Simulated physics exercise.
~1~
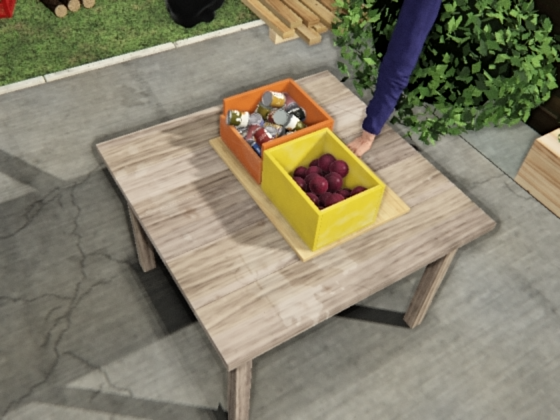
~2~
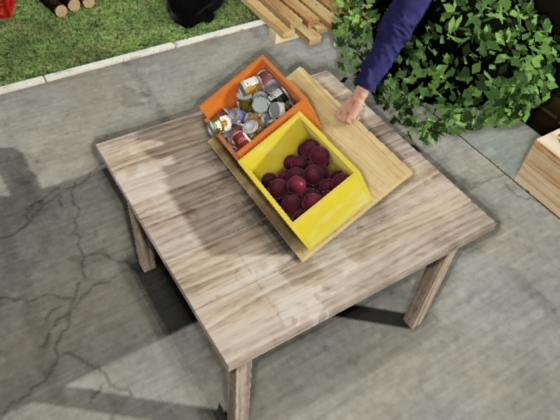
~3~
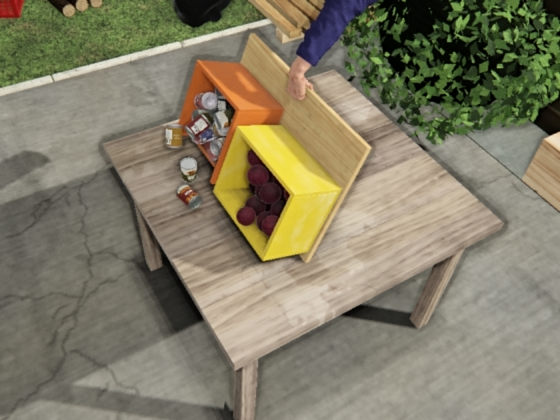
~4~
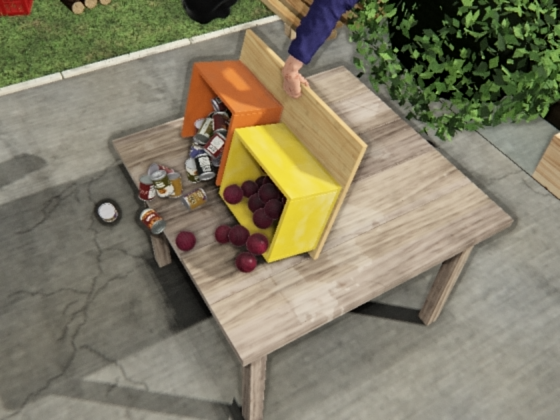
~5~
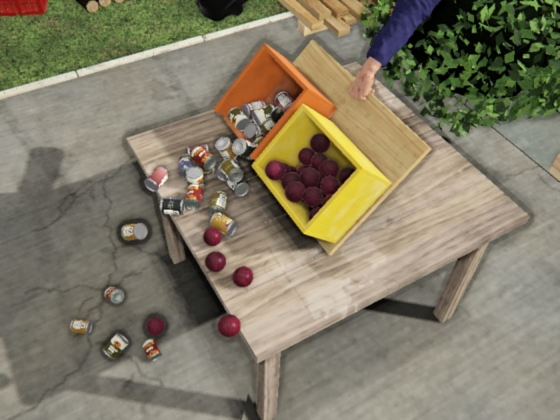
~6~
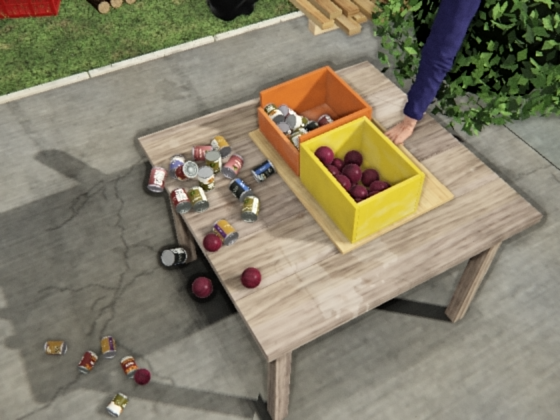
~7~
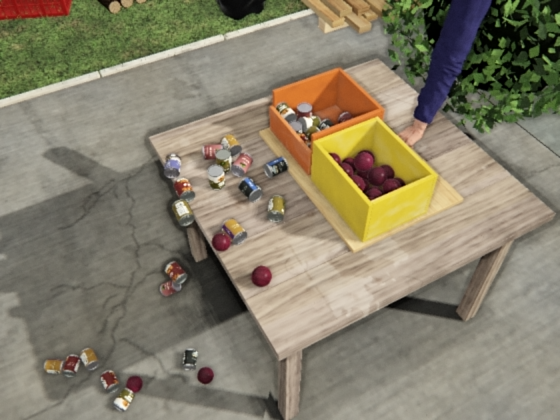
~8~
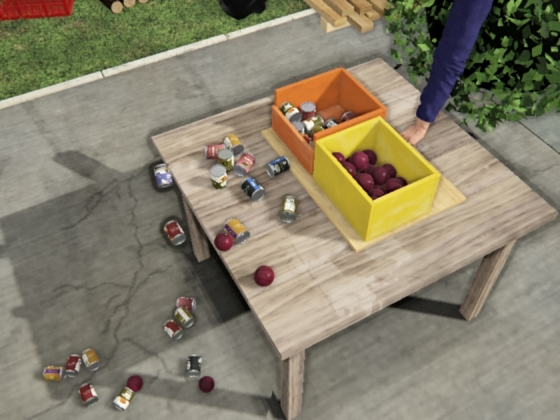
A plywood board holding an orange box of small tins and a yellow box of red onions was tipped steeply up to the left by a hand, spilling many tins and a few onions across the table and ground, then lowered flat again.
